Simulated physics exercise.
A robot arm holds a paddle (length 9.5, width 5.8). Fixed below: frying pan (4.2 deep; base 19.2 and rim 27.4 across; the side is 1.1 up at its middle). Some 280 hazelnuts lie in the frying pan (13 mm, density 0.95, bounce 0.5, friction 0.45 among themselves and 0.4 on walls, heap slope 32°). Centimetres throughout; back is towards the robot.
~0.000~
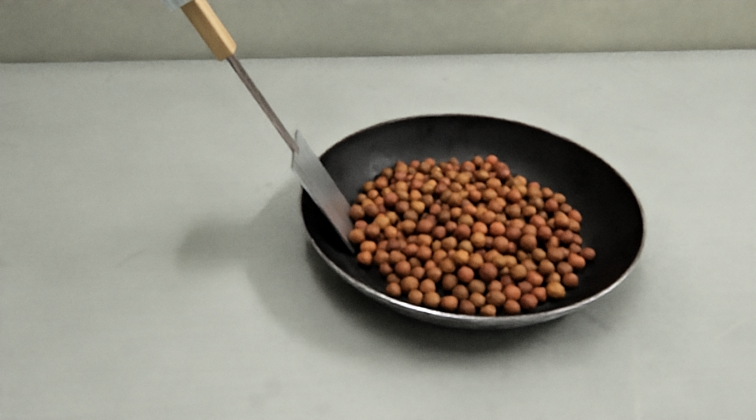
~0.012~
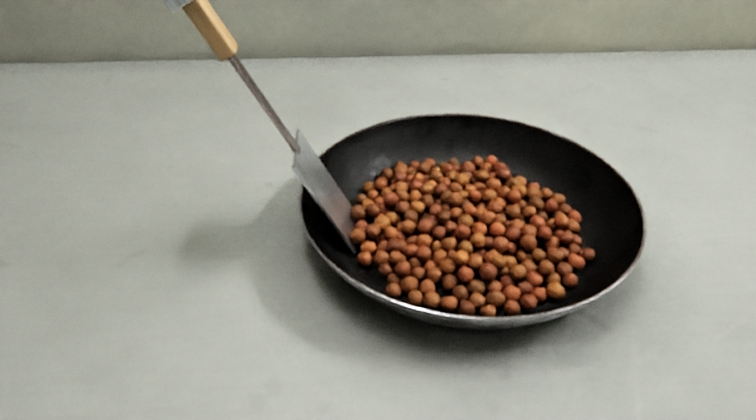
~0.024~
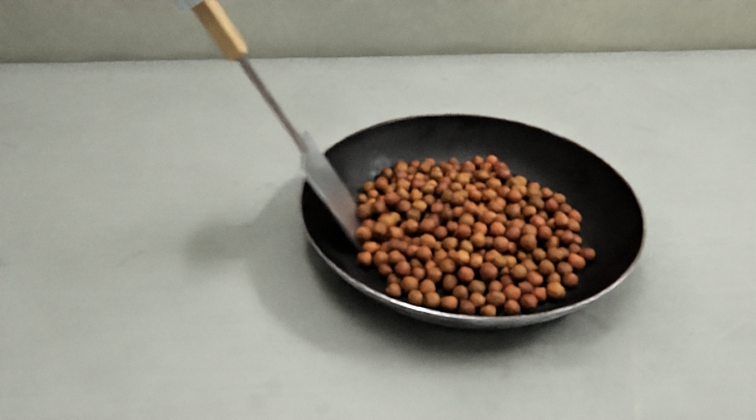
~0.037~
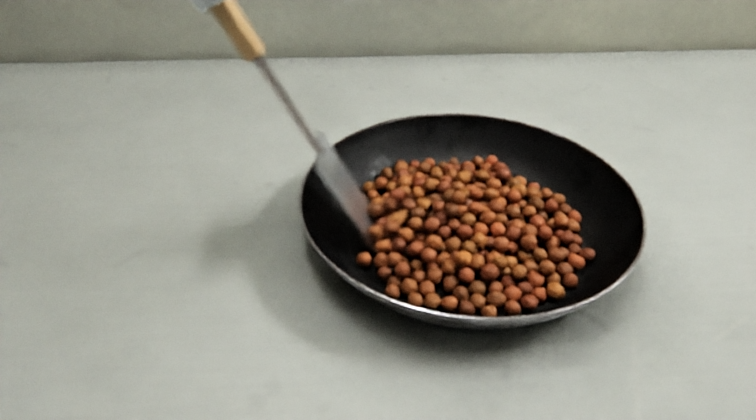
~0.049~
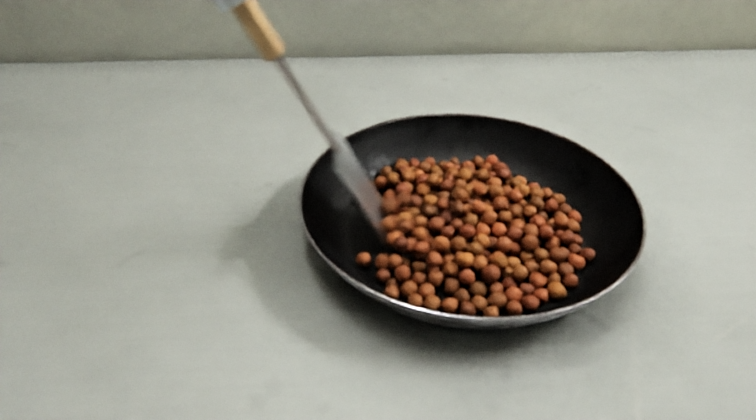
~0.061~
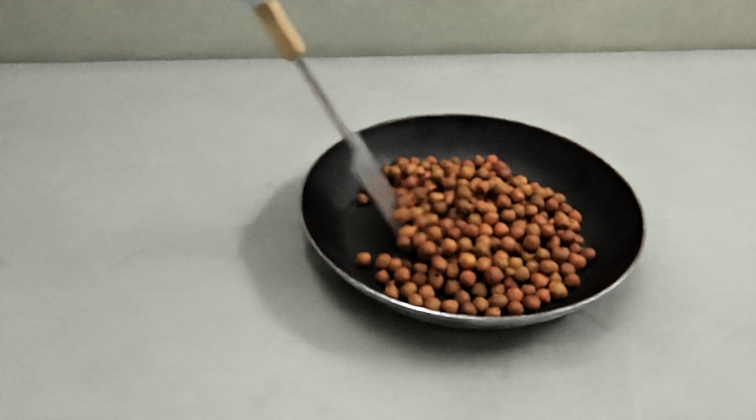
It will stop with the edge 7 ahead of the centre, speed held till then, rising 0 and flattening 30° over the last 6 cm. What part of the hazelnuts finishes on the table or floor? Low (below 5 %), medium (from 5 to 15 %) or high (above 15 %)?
A low share, below 5 %, ends on the table or floor.
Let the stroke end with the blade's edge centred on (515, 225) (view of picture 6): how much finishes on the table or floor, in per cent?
About 0 per cent.
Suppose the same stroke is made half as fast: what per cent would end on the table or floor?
Then about 0 per cent.
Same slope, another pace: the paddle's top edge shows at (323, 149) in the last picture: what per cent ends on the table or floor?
About 0 per cent.
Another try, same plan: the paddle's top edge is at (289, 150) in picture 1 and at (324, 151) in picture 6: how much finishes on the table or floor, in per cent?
Some 0 per cent.
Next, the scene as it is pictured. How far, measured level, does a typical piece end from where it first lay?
Some 4 cm.
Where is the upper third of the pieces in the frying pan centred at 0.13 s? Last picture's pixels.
Near (509, 213).
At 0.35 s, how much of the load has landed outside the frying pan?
Some 2 per cent.
After 0.10 s, sloping 63°, highest piece 6 above the table; 283 in the frying pan.
After 0.13 s, sloping 54°, highest piece 8 above the table; 283 in the frying pan.
After 0.35 s, sloping 33°, highest piece 5 above the table; 276 in the frying pan, 7 on the table or floor.
After 1.40 s, sloping 33°, highest piece 5 above the table; 276 in the frying pan, 7 on the table or floor.
At rest, 276 in the frying pan, 7 on the table or floor. That is 2 % on the table or floor.
